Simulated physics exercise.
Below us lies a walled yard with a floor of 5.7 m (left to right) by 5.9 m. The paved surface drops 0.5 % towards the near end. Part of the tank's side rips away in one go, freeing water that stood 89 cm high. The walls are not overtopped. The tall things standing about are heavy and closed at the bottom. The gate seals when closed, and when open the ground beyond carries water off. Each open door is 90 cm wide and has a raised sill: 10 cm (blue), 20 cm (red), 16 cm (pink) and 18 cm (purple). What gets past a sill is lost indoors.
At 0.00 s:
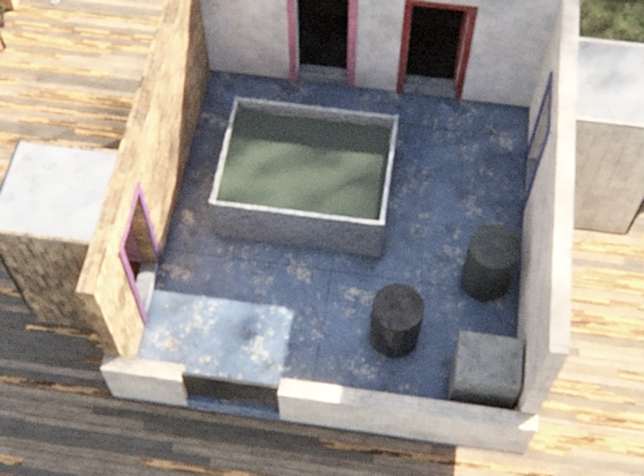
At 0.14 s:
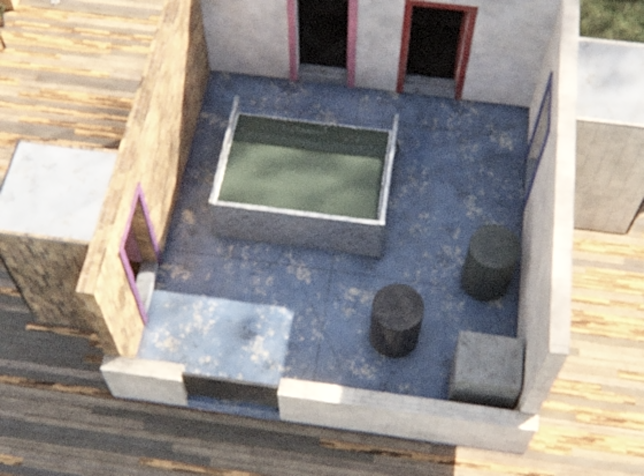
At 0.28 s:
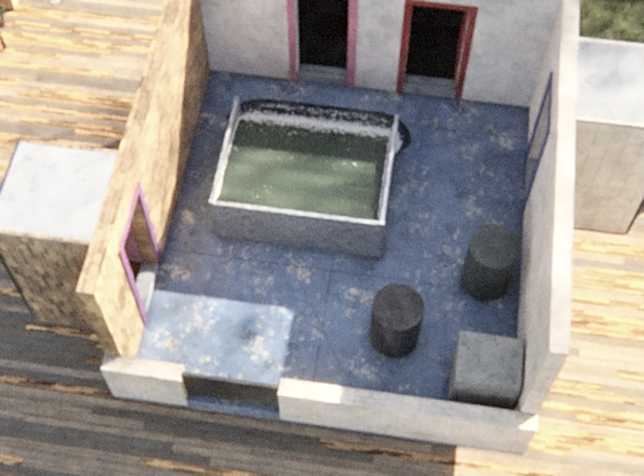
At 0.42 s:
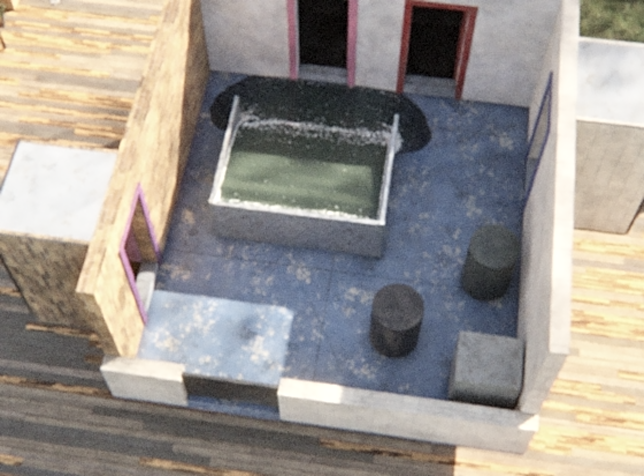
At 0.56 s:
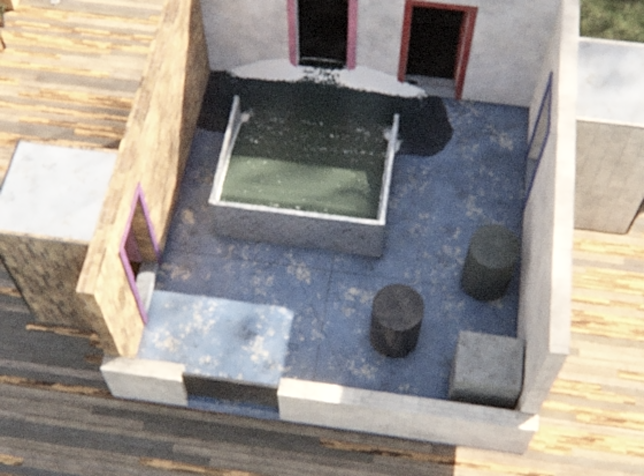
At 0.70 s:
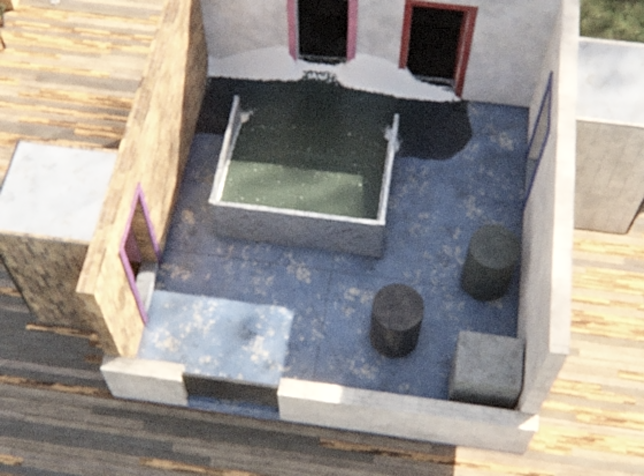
To begin with, green water sits still in a pale-rimmed tank inside a walled yard with a blue, patchy floor. Then the tank's far side disappears, and water pours out behind it, spreading dark across the floor to both sides and washing up to the back wall with its two doorways.
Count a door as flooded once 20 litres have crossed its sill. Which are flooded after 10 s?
The water let in: At the blue door it goes over the limit; at the red door it goes over the limit; at the pink door it goes over the limit; at the purple door it stays under the limit.
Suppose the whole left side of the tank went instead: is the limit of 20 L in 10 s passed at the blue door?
Then: Blue above.
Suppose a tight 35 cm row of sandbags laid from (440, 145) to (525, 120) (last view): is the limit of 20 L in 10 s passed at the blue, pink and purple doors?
Then: Blue below, pink above, purple not over.
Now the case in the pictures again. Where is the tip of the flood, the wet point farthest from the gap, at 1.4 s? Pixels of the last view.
At about (527, 112).
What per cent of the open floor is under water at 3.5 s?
Near 65 per cent is wet.
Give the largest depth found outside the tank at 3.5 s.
Up to some 43 cm.
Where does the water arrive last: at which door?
Last comes the purple one.
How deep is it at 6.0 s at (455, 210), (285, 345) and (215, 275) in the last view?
In that order: 8, 10 and 8 cm.
After 1.4 s water covers 25 % of the floor and is deepest (62 cm) near (210, 75); blue door not reached, red door 33 cm at the sill, 19 L in, pink door 58 cm at the sill, 345 L in, purple door not reached.
After 2.2 s water covers 40 % of the floor and is deepest (49 cm) near (210, 75); blue door 18 cm at the sill, 2 L in, red door 26 cm at the sill, 54 L in, pink door 40 cm at the sill, 595 L in, purple door not reached.
After 3.5 s water covers 65 % of the floor and is deepest (43 cm) near (131, 376); blue door 20 cm at the sill, 49 L in, red door 15 cm at the sill, 65 L in, pink door 22 cm at the sill, 703 L in, purple door 14 cm at the sill, 0 L in.
After 6.0 s water covers 95 % of the floor and is deepest (34 cm) near (483, 426); blue door 13 cm at the sill, 92 L in, red door 11 cm at the sill, 65 L in, pink door 10 cm at the sill, 715 L in, purple door 6 cm at the sill, 0 L in.
After 10.0 s water covers 95 % of the floor and is deepest (18 cm) near (521, 218); blue door 14 cm at the sill, 105 L in, red door 17 cm at the sill, 65 L in, pink door 10 cm at the sill, 716 L in, purple door 16 cm at the sill, 1 L in.
